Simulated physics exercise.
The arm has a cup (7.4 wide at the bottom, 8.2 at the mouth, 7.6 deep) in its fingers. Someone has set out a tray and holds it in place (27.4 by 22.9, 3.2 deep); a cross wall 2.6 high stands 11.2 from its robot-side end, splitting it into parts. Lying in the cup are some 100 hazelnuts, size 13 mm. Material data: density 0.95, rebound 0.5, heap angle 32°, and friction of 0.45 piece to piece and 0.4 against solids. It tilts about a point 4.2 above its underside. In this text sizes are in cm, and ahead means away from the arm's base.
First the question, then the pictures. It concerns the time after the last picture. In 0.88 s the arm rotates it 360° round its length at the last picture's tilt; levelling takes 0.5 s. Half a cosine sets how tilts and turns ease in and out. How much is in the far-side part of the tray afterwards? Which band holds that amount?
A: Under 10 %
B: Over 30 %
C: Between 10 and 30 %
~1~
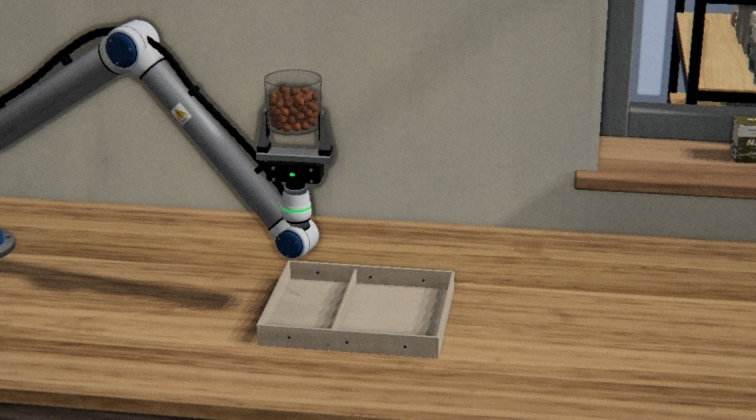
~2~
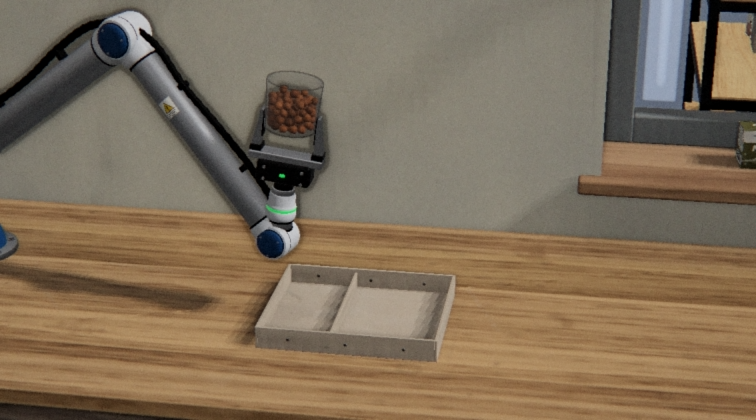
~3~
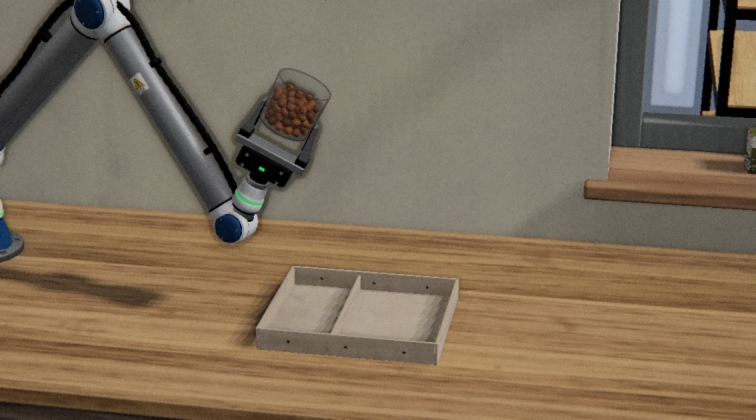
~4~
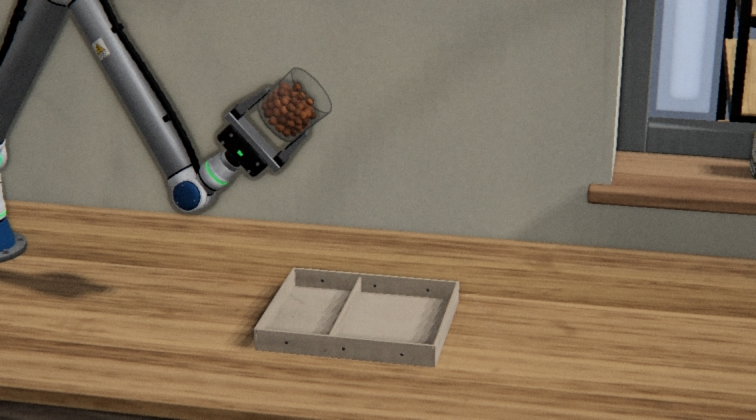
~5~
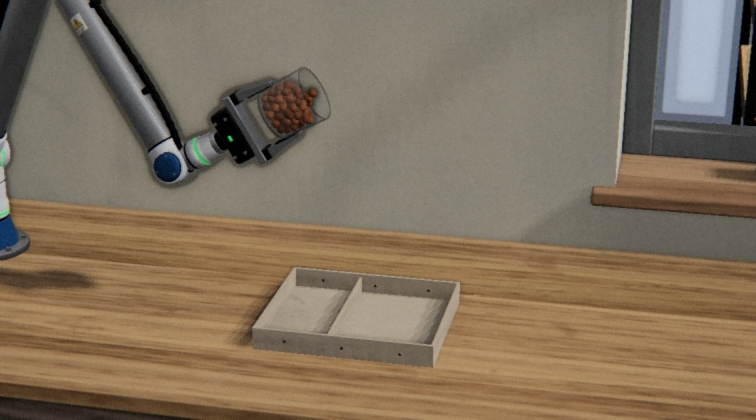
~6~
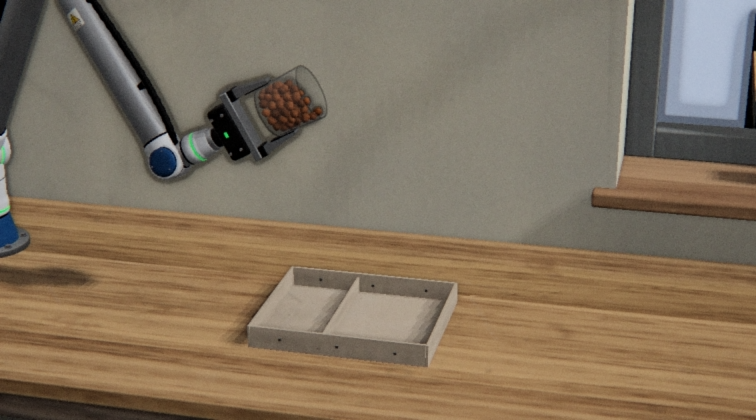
A.
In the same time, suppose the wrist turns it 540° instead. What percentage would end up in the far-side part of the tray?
Then about 0 percent.
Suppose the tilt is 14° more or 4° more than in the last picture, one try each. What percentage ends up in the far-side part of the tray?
The first try gives around 20 percent, the second around 5 percent.
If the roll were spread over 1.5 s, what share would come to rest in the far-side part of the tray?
That would give near 0 in a hundred.
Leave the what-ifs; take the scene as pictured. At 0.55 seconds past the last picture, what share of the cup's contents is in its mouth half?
Close to 30 per cent lies in the mouth half.
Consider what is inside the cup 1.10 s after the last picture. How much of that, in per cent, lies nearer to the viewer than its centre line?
Around 45 %.
Then, 0.55 s on, tipped 61°, highest piece 39 above the table; 100 in the cup.
Then, 1.10 s on, tipped 35°, highest piece 38 above the table; 100 in the cup.
Then, 1.58 s on, upright, highest piece 39 above the table; 100 in the cup.
Then, 2.28 s on, upright, highest piece 39 above the table; 100 in the cup.
In the end, 100 in the cup. That is 0 % in the far-side part of the tray.
